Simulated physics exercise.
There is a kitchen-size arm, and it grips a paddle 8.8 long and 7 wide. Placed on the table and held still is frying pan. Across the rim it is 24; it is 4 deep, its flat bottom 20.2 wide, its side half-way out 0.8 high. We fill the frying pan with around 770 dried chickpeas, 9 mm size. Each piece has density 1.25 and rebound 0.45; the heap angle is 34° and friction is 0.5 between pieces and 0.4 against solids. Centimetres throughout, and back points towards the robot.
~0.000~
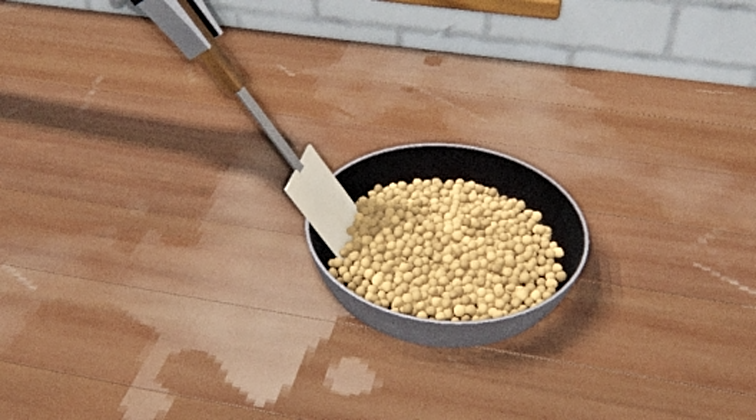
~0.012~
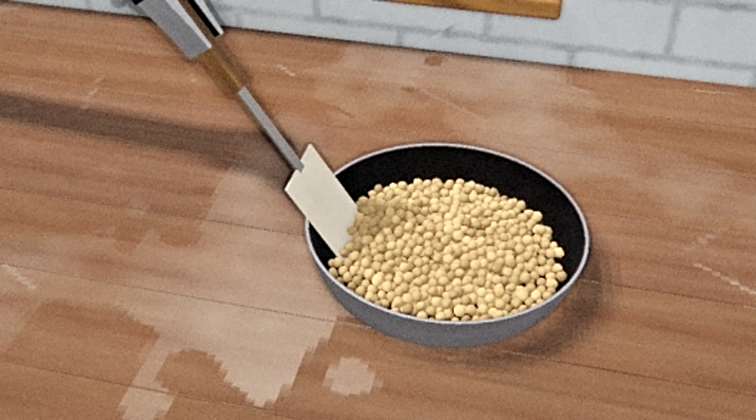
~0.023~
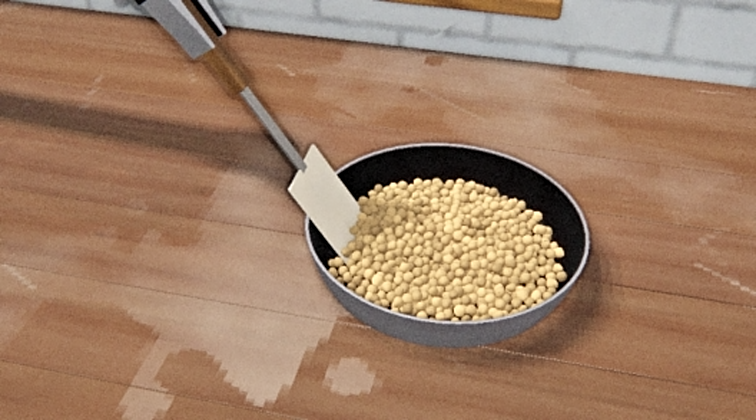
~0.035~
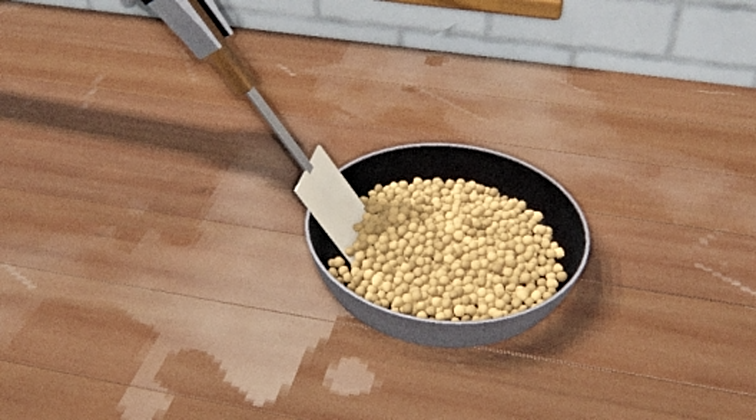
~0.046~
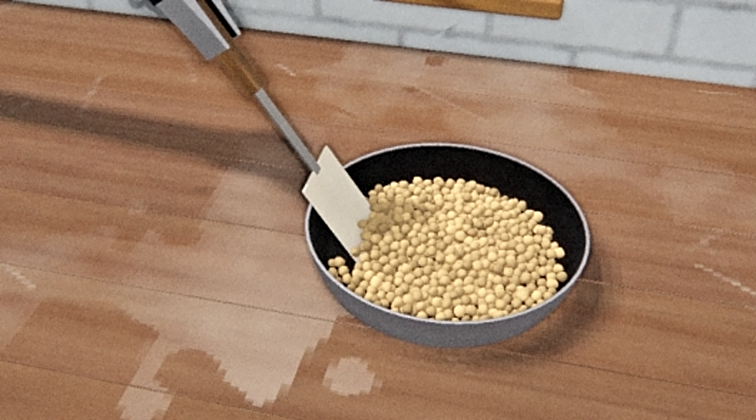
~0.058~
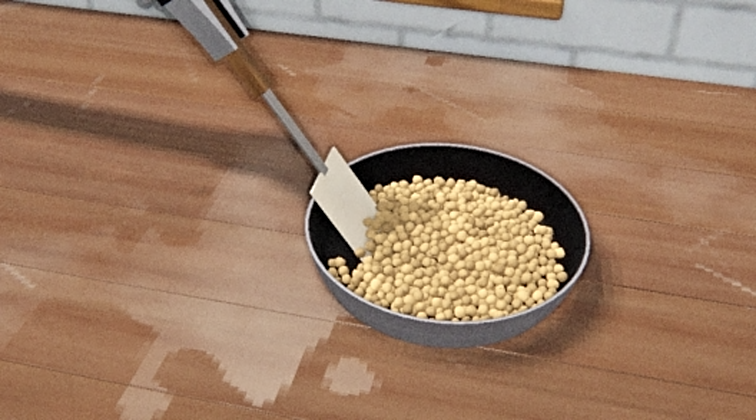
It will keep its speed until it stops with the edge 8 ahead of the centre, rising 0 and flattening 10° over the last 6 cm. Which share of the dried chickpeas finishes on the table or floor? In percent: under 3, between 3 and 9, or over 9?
Under 3 percent.
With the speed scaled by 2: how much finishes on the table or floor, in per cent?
Something close to 5 per cent ends up on the table or floor.
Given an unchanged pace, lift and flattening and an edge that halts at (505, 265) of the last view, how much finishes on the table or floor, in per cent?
0 %, roughly.
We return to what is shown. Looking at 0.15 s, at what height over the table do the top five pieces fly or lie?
They are around 4 cm up.
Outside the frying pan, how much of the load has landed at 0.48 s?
It comes to some 0 in a hundred.
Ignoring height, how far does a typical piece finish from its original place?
3 cm.
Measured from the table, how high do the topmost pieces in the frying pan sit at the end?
About 5.0 centimetres.
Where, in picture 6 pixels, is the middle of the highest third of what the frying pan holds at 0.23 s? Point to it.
(504, 246).
After 0.15 s, sloping 56°, highest piece 4 above the table; 770 in the frying pan.
After 0.23 s, sloping 52°, highest piece 5 above the table; 770 in the frying pan.
After 0.48 s, sloping 46°, highest piece 5 above the table; 767 in the frying pan, 3 on the table or floor.
After 1.53 s, sloping 46°, highest piece 5 above the table; 767 in the frying pan, 3 on the table or floor.
In the end, 767 in the frying pan, 3 on the table or floor. That is 0 % on the table or floor.
